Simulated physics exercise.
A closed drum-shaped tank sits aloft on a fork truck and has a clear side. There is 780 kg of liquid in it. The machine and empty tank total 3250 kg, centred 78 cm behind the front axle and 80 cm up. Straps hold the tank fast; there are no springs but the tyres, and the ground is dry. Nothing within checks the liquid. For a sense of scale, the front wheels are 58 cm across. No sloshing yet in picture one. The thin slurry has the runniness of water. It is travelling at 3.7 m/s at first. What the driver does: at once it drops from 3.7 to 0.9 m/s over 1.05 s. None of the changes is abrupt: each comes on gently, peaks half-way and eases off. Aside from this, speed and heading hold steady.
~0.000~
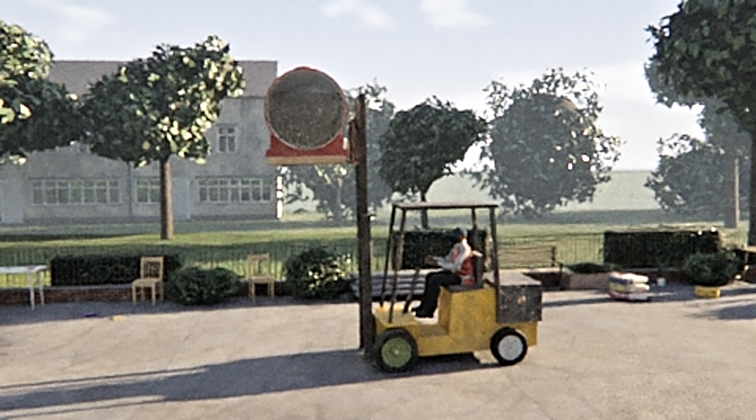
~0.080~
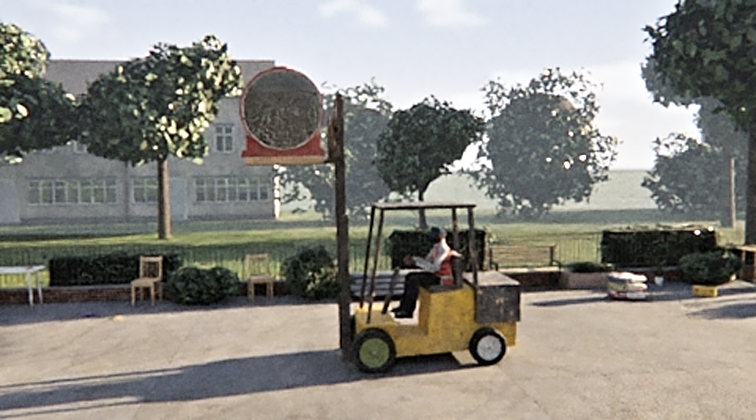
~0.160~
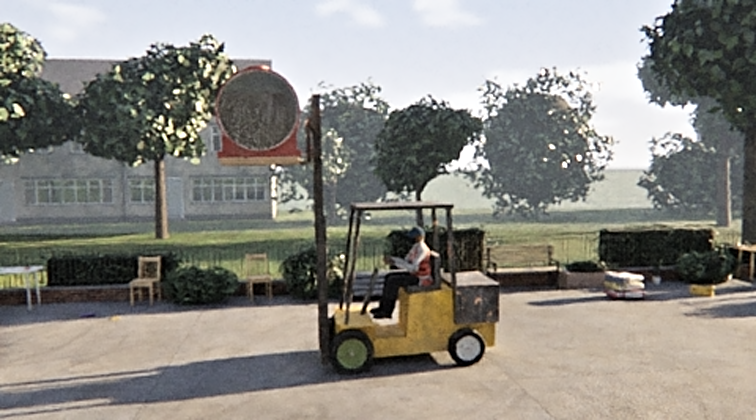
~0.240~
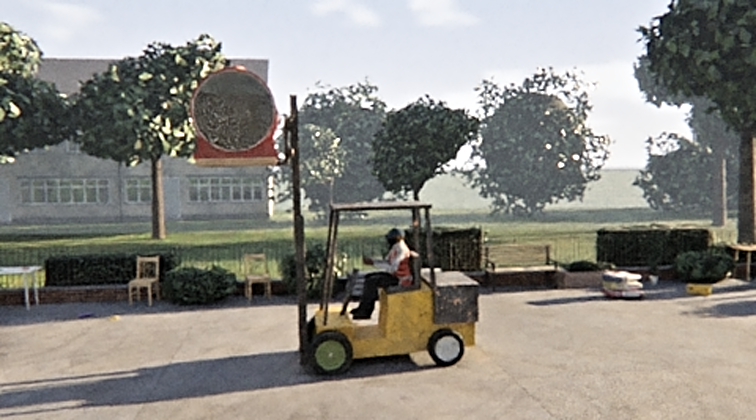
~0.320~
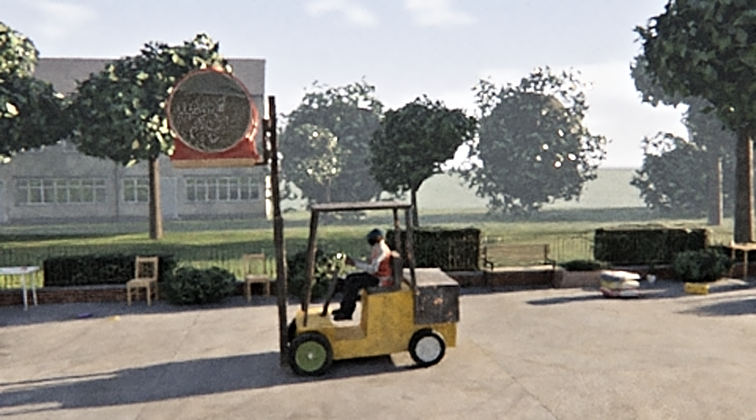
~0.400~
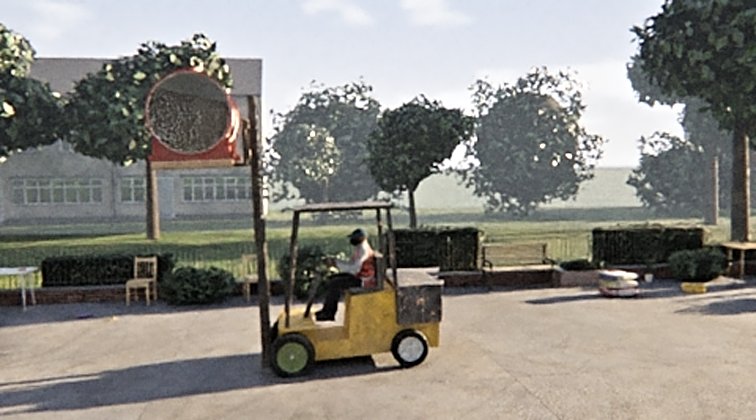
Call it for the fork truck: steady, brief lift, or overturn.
Overturn.
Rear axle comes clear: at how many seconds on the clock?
It happens at roughly 0.50 s on the clock.
After 0.50 s the lean is 2° nose down, the rear 2 cm in the air; the liquid stands 55 cm at the back and 77 cm at the front.
After 1.20 s the lean is 12° nose down, the rear 30 cm in the air; the liquid stands 68 cm at the back and 75 cm at the front.
After 1.95 s the lean is 18° nose down, the rear 46 cm in the air; the liquid stands 58 cm at the back and 78 cm at the front.
After 3.45 s it has passed 50° nose down and is going over.
